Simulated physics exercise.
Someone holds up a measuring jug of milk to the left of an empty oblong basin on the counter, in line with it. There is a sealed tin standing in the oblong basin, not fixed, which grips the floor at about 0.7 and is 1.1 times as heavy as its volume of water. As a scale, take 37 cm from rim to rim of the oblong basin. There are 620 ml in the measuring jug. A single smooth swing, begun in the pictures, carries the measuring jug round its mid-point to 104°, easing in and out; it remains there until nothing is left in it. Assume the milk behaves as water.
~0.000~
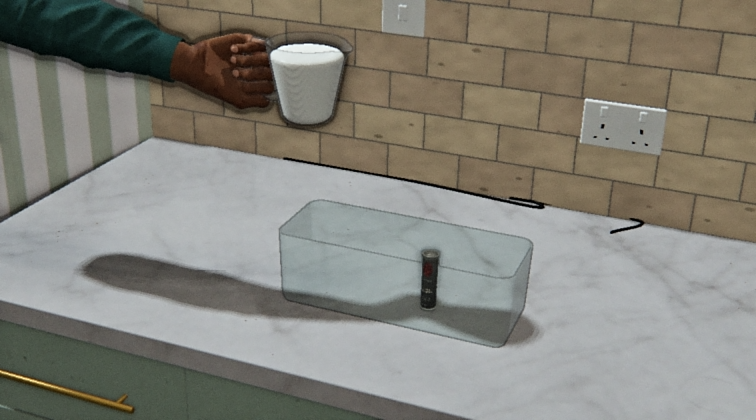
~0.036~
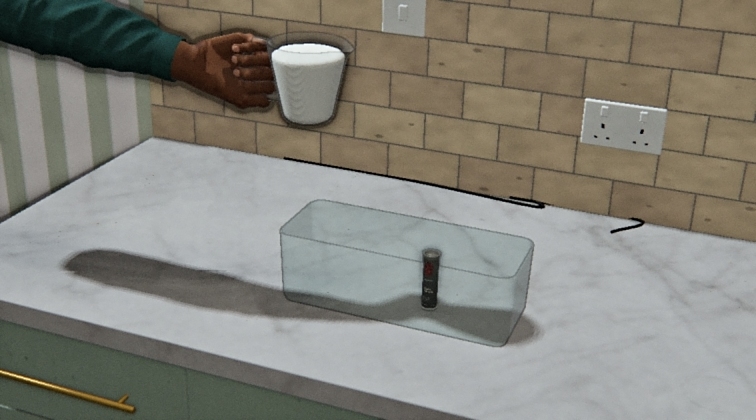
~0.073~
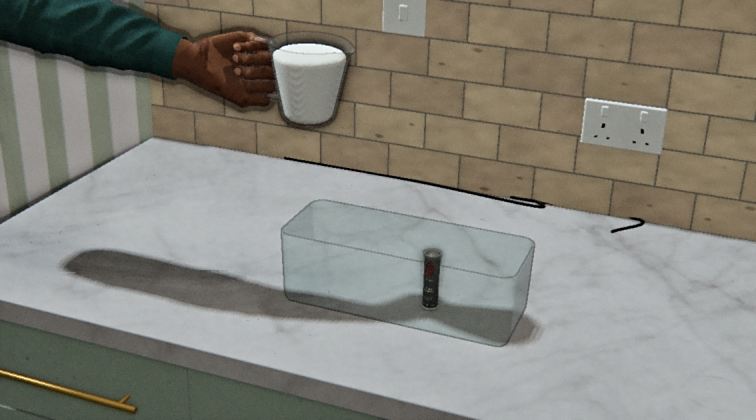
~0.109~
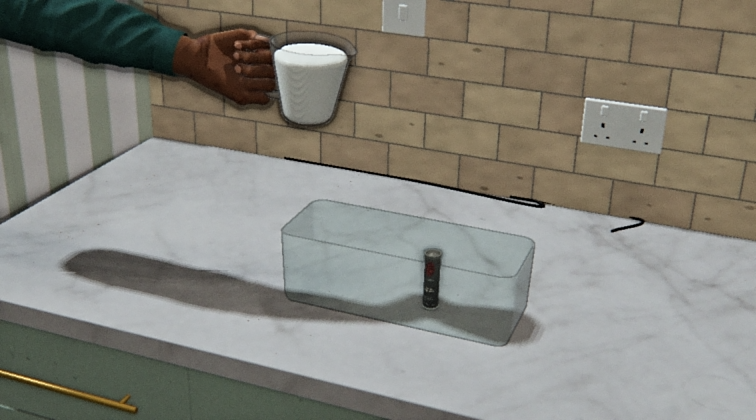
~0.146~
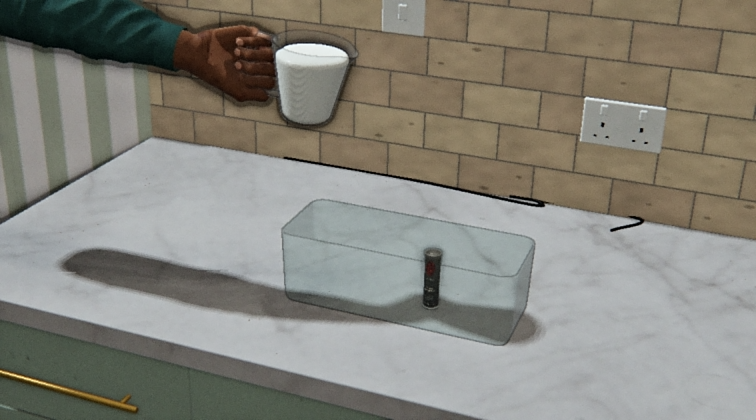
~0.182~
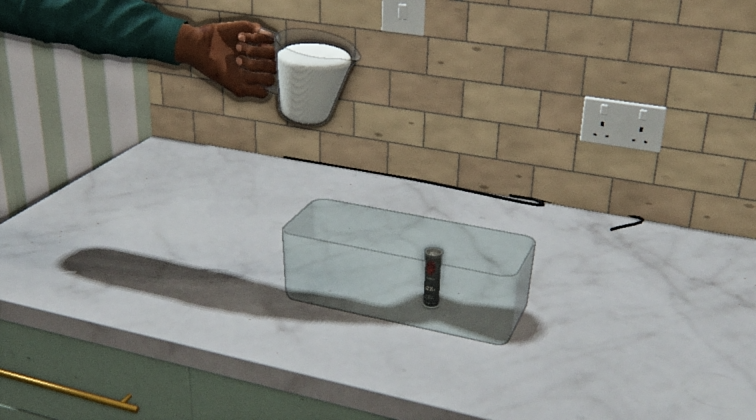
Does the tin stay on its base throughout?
No, it goes down.
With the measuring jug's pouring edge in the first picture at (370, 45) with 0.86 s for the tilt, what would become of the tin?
Result: Tin tipped over.
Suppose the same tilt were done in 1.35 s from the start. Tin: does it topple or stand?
Then the tin tumbles.
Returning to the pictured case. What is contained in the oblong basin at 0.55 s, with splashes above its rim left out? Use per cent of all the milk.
About 2 per cent.
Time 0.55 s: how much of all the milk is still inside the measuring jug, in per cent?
About 72 percent.
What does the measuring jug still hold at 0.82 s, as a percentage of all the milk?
Around 16 percent of it.
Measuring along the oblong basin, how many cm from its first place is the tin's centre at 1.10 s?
Estimate: Around 8 cm.
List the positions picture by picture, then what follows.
In the first frame, it leans 0°; its right rim is at (352, 49); the milk meets the walls at (277, 48) and (343, 58); the oblong basin's rim runs from (295, 216) to (524, 261); the tin's top is at (431, 256).
In the second frame, it leans 0°; its right rim is at (353, 50); the milk meets the walls at (278, 48) and (344, 58).
In the third frame, it leans 2°; its right rim is at (355, 51); the milk meets the walls at (279, 48) and (346, 58).
In the fourth frame, it leans 4°; its right rim is at (356, 53); the milk meets the walls at (280, 48) and (347, 60).
In the fifth frame, it leans 6°; its right rim is at (358, 56); the milk meets the walls at (282, 48) and (348, 60).
In the sixth frame, it leans 10°; its right rim is at (360, 59); the milk meets the walls at (283, 48) and (351, 61).
By 0.55 s the tilt is 69° and 71 per cent is still to pour; the tin stands where it began.
By 0.82 s the tilt is 102° and 16 per cent is still to pour; the tin leans 8°.
By 1.10 s the tilt is 104° and 0 per cent is still to pour; the tin lies on its side.
By 1.41 s the tilt is 104° and 0 per cent is still to pour; the tin lies on its side.
At rest the tin lies on its side.
